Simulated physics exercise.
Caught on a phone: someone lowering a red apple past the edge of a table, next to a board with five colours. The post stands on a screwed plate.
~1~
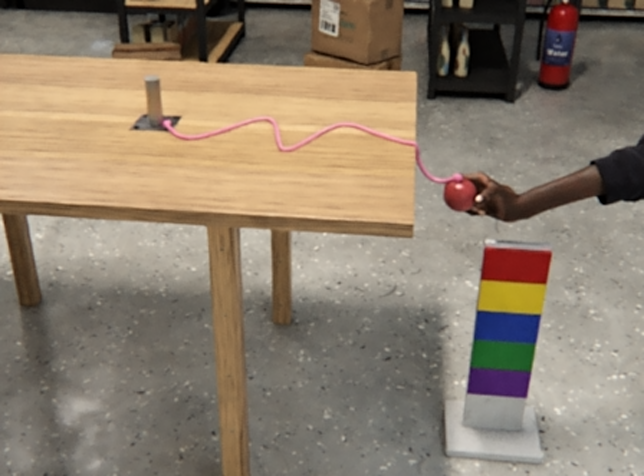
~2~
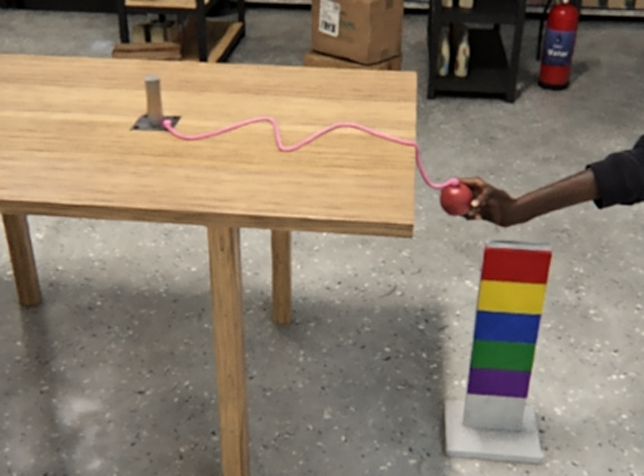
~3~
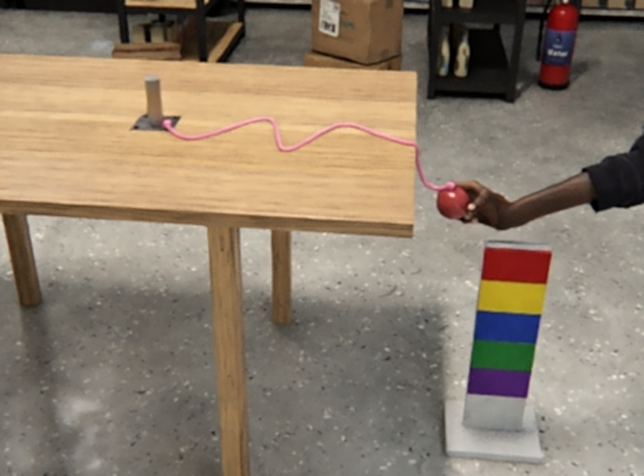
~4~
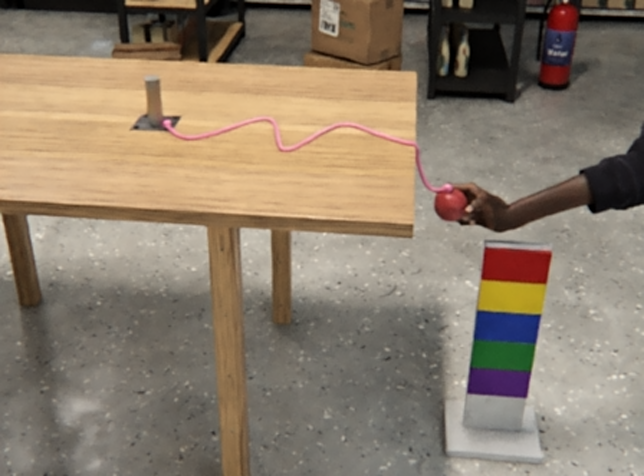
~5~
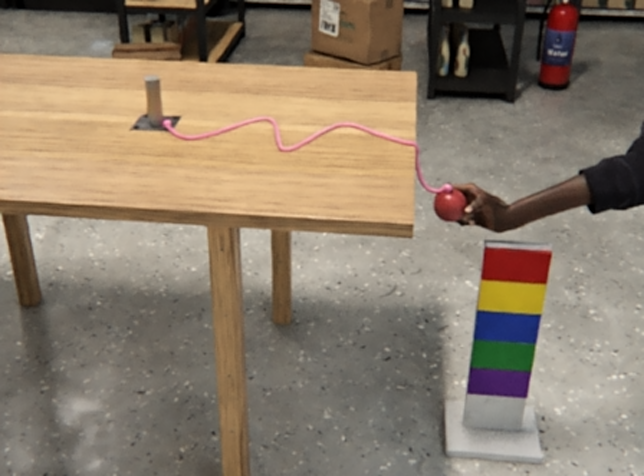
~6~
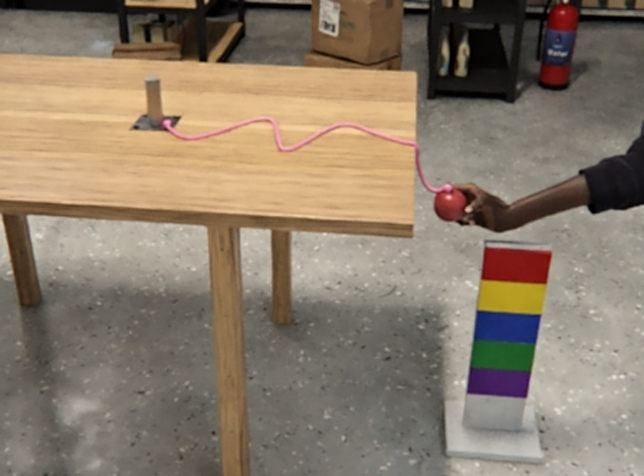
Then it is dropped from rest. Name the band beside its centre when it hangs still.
The green one.
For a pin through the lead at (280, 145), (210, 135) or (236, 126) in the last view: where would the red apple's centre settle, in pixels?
Near (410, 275), (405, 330) and (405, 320).
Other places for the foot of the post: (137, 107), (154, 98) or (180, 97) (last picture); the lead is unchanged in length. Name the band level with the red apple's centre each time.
It would be blue; blue; green.
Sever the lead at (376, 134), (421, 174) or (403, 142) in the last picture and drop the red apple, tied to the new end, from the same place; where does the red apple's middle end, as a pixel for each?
In that order: (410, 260), (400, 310) and (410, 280).
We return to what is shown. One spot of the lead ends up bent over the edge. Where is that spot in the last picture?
The one at (306, 142).
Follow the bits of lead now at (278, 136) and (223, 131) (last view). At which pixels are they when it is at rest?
Near (352, 137) and (251, 130).
Early on, apple near (422, 345); level with green.
Midway, apple near (390, 336); level with green.
Finally, apple near (401, 341); level with green. The lead holds its middle at green.
